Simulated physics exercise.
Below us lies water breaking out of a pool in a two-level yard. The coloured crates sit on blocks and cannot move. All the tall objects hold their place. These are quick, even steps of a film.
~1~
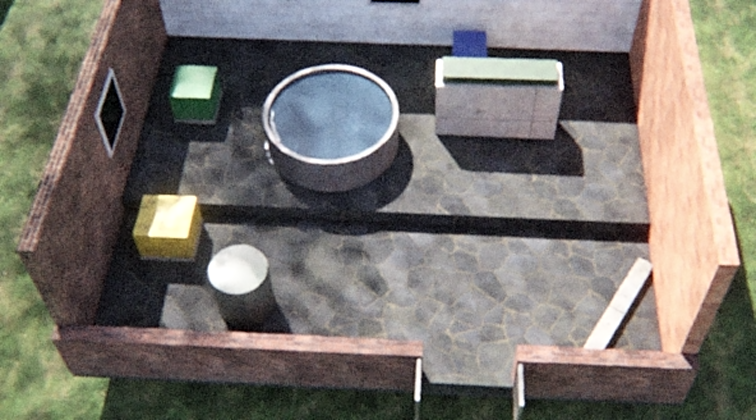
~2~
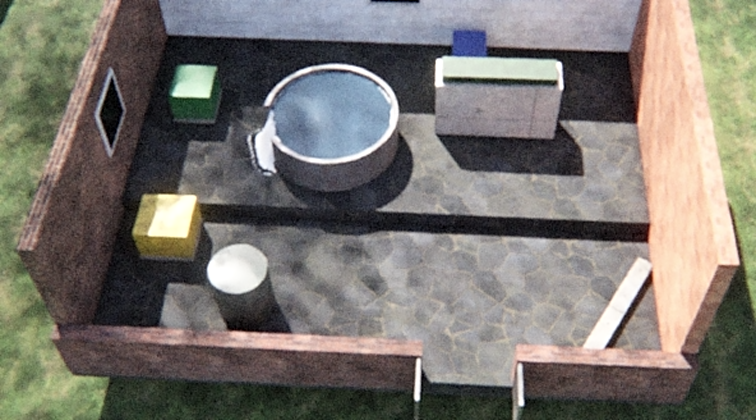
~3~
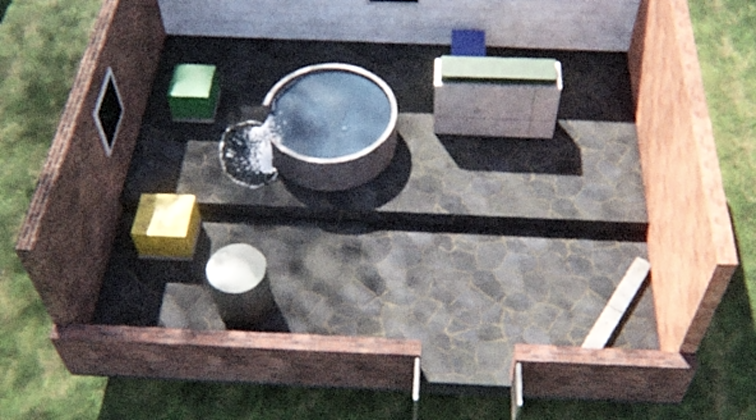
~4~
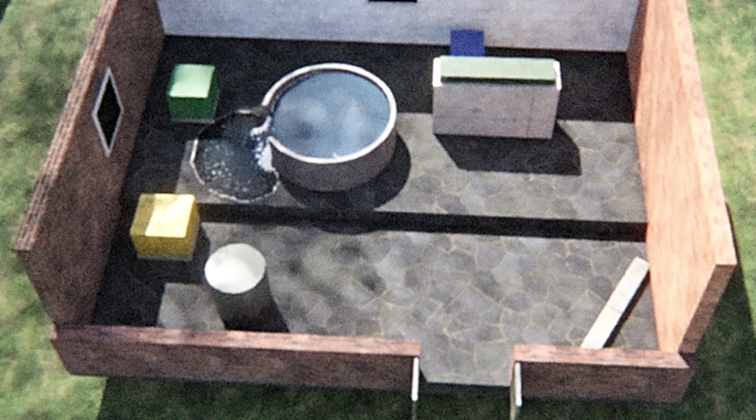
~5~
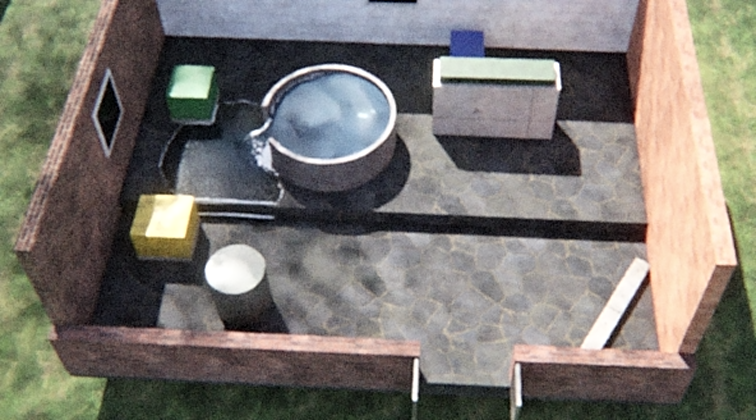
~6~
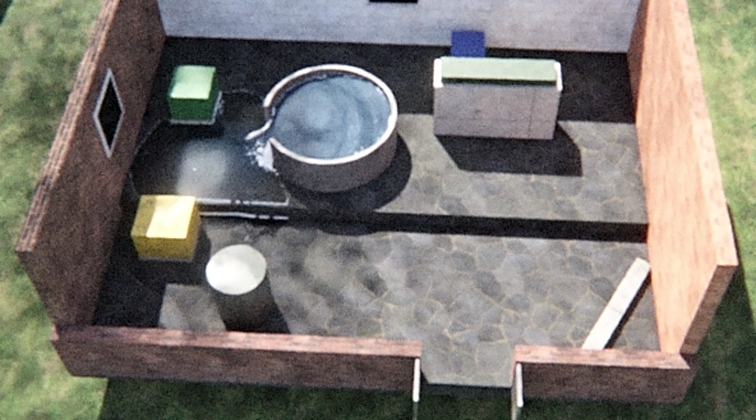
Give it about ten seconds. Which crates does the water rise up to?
One by one: The yellow crate is wetted; the green crate is wetted; the blue crate is wetted.
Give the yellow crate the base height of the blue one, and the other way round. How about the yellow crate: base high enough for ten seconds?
My reading: The yellow crate is topped.
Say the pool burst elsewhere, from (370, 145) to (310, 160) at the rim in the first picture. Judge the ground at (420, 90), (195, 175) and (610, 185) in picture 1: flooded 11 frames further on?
In that order: Free of water, dry, not flooded.
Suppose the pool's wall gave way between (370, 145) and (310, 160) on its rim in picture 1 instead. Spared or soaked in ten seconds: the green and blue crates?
In short: Green crate stays dry; blue crate stays dry.
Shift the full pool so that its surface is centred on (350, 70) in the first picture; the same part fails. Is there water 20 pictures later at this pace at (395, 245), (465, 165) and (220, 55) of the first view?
In turn: Not flooded, no water, awash.
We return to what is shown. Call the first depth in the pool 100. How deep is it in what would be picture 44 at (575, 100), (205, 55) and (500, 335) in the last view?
In that order: 0, 12 and 4 per cent.
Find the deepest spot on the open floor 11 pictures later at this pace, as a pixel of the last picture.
Near (145, 215).
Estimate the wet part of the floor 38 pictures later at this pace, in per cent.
Roughly 60 per cent.
A moment on, water covers 15 % of the floor; the yellow crate water round its plinth, the green crate water round its plinth, the blue crate not reached.
Next, water covers 25 % of the floor; the yellow crate water round its plinth, the green crate water round its plinth, the blue crate not reached.
Then, water covers 30 % of the floor; the yellow crate water round its plinth, the green crate water round its plinth, the blue crate not reached.
Later, water covers 60 % of the floor; the yellow crate water round its plinth, the green crate water round its plinth, the blue crate water round its plinth.
In the end, water covers 75 % of the floor; the yellow crate was topped, the green crate was topped, the blue crate was topped.
